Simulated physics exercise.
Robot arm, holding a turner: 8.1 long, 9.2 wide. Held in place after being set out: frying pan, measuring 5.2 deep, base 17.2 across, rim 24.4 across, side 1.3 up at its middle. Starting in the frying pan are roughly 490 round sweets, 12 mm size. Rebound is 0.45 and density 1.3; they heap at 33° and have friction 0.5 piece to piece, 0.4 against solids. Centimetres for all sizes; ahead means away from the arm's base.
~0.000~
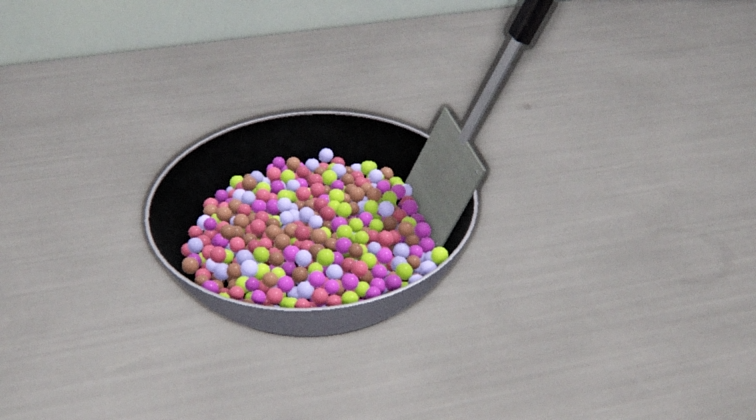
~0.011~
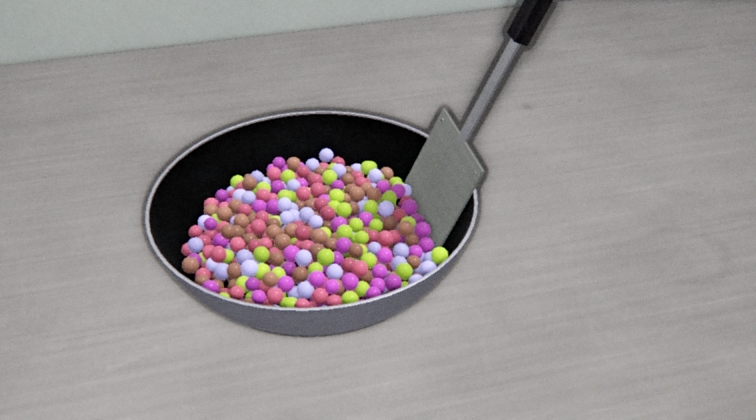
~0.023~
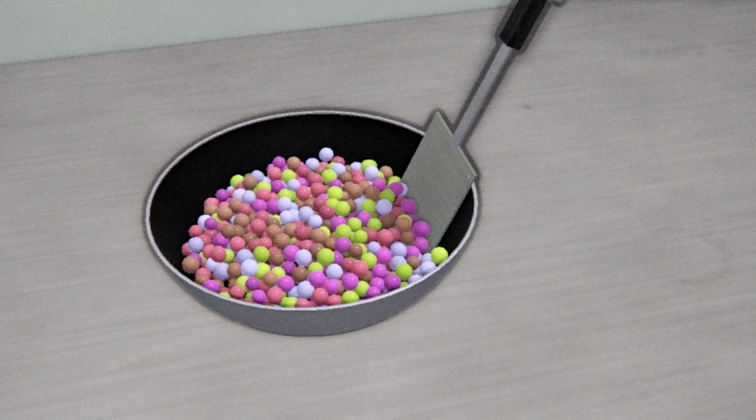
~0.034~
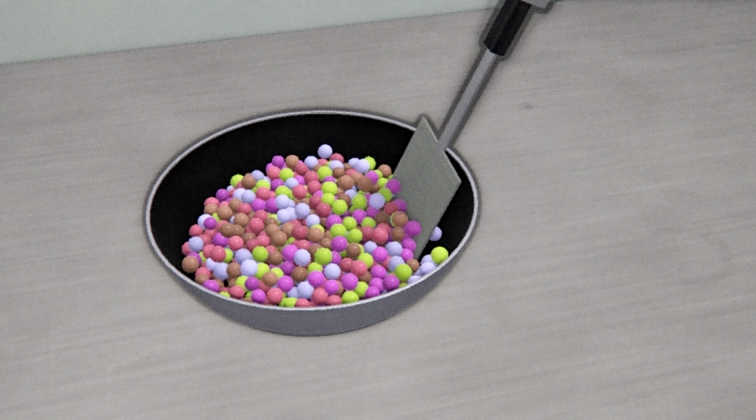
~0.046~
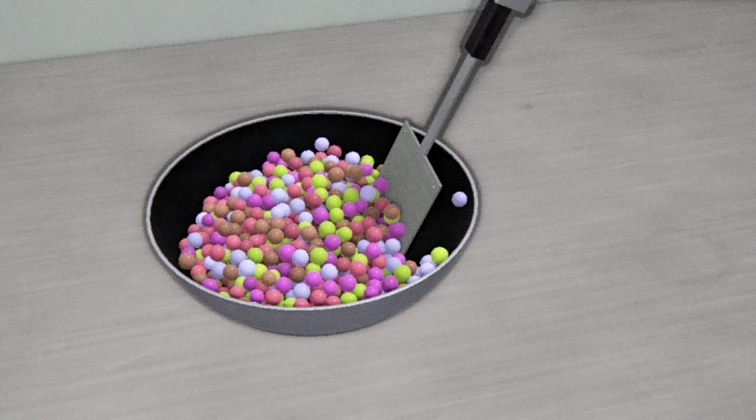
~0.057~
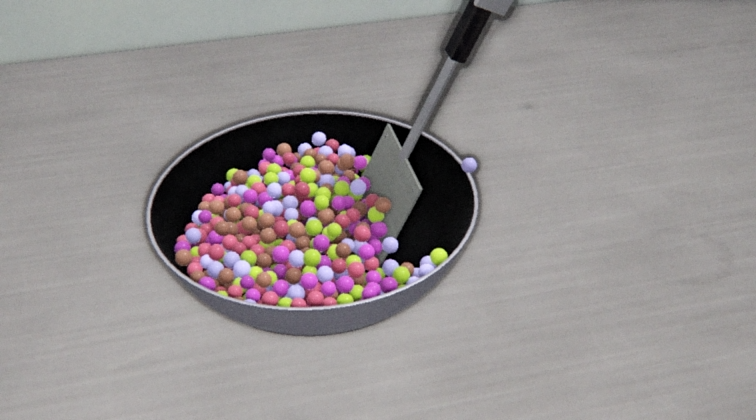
A robot arm pushes colourful round sweets leftward in a frying pan with a turner.
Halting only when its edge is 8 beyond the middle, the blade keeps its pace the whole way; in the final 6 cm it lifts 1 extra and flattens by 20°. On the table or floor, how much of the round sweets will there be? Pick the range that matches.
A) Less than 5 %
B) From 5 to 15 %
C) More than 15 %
More than 15 % (C).
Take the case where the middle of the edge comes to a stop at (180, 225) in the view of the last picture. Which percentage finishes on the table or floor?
The share ending on the table or floor is about 50 per cent.
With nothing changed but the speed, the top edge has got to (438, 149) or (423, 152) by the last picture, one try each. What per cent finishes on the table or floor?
Respectively, some 10 and 15 per cent.
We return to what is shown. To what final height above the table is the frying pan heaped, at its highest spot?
6.0 cm.
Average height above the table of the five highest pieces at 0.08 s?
They are some 9 cm up.
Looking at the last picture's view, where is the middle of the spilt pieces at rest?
Around pixel (14, 282).
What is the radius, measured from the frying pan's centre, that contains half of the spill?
26 cm.
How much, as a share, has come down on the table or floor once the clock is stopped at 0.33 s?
Around 10 percent.
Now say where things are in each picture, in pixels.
In the first frame, turner top edge at (464, 137), sloping 65°; upper third of the load around (314, 222), from x 190 to 440, top at y 155; 494 in the frying pan.
In the second frame, turner top edge at (463, 138), sloping 65°; upper third of the load around (315, 222), from x 190 to 440, top at y 155.
In the third frame, turner top edge at (456, 142), sloping 65°; upper third of the load around (317, 221), from x 190 to 440, top at y 155.
In the fourth frame, turner top edge at (441, 147), sloping 65°; upper third of the load around (322, 217), from x 190 to 440, top at y 150.
In the fifth frame, turner top edge at (423, 152), sloping 65°; upper third of the load around (321, 211), from x 185 to 460, top at y 145.
In the sixth frame, turner top edge at (404, 155), sloping 65°; upper third of the load around (313, 206), from x 185 to 470, top at y 140; 494 in the frying pan.
After 0.08 s, sloping 65°, highest piece 14 above the table; 493 in the frying pan, 1 on the blade or in flight.
After 0.11 s, sloping 59°, highest piece 19 above the table; 492 in the frying pan, 2 on the blade or in flight.
After 0.33 s, sloping 45°, highest piece 36 above the table; 339 in the frying pan, 60 on the table or floor, 95 on the blade or in flight.
After 1.38 s, sloping 45°, highest piece 6 above the table; 338 in the frying pan, 156 on the table or floor.
At rest, 338 in the frying pan, 156 on the table or floor. That is 32 % on the table or floor.
